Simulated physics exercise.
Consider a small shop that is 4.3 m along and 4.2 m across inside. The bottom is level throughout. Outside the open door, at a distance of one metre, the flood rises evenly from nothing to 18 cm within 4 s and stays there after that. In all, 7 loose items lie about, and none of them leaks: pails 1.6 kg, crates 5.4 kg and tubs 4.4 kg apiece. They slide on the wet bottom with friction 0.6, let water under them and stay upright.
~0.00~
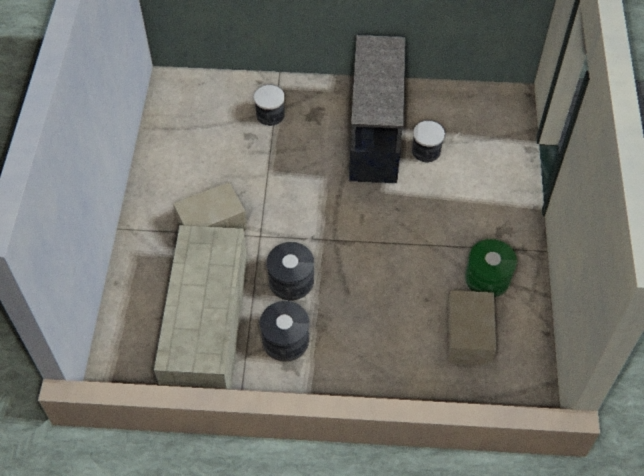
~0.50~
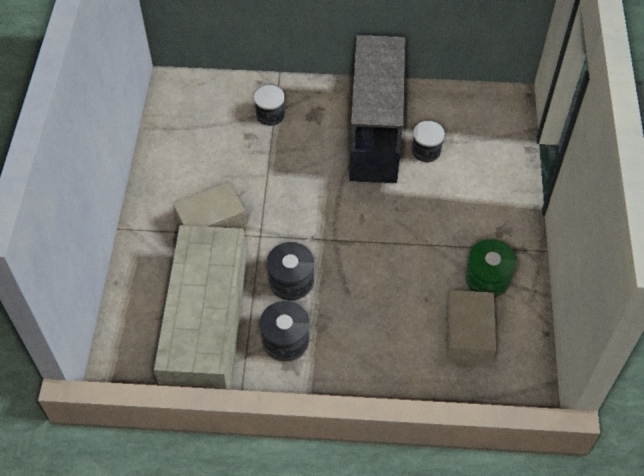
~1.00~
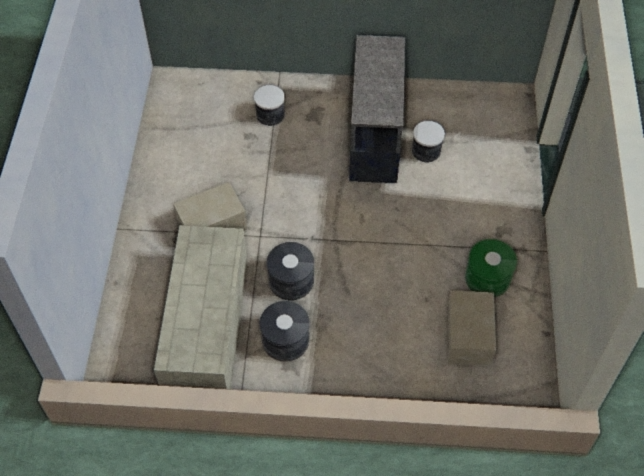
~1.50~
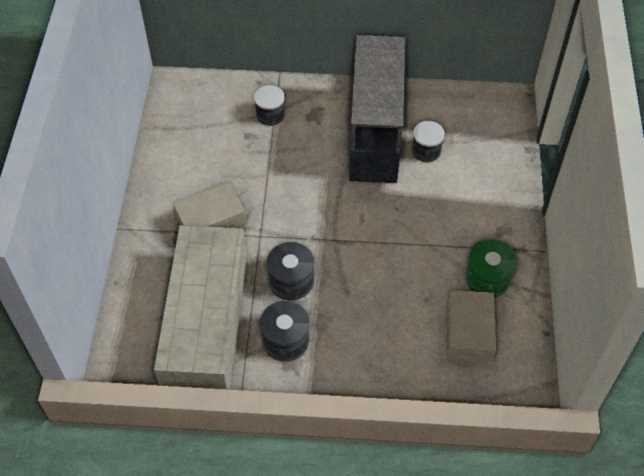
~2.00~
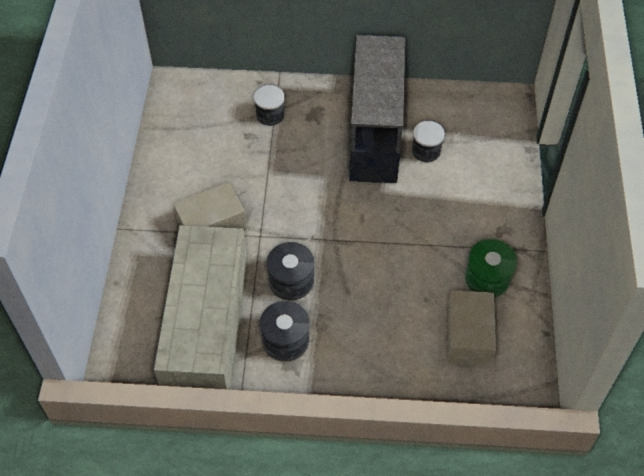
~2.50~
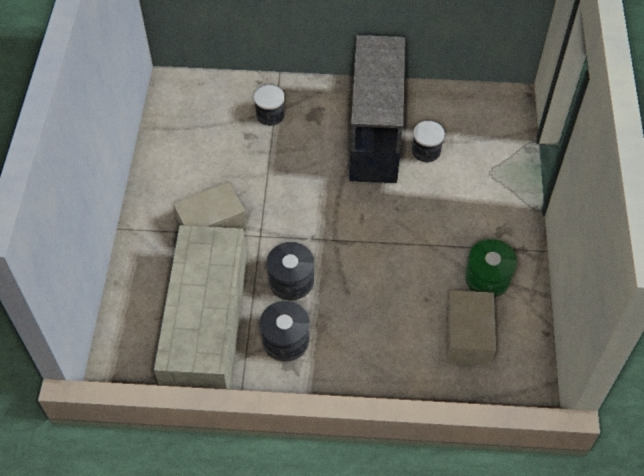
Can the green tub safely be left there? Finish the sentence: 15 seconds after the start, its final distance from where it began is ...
Between a quarter metre and a metre.
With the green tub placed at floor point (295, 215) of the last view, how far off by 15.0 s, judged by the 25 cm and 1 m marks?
It creeps a little.
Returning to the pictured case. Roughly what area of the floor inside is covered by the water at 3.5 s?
My estimate is roughly 2.0 m2.
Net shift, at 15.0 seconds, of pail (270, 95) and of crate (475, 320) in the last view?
The first is 100 cm from its start, the second 40 cm.
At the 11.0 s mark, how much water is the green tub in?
I'd say around 2 cm.
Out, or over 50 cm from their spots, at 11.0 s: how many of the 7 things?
Count then: 3.
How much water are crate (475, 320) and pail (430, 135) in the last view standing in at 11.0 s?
Close to 3 and 7 centimetres.
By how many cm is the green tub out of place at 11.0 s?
I'd put it at around 0 cm.
After 3.5 s the green tub is near (493, 259), 0.0 m from its start, aground; 0 afloat.
After 6.8 s the green tub is near (493, 259), 0.0 m from its start, aground; 2 afloat.
After 11.0 s the green tub is near (493, 259), 0.0 m from its start, aground; 5 afloat.
After 15.0 s the green tub is near (445, 240), 0.5 m from its start, afloat; 7 afloat.
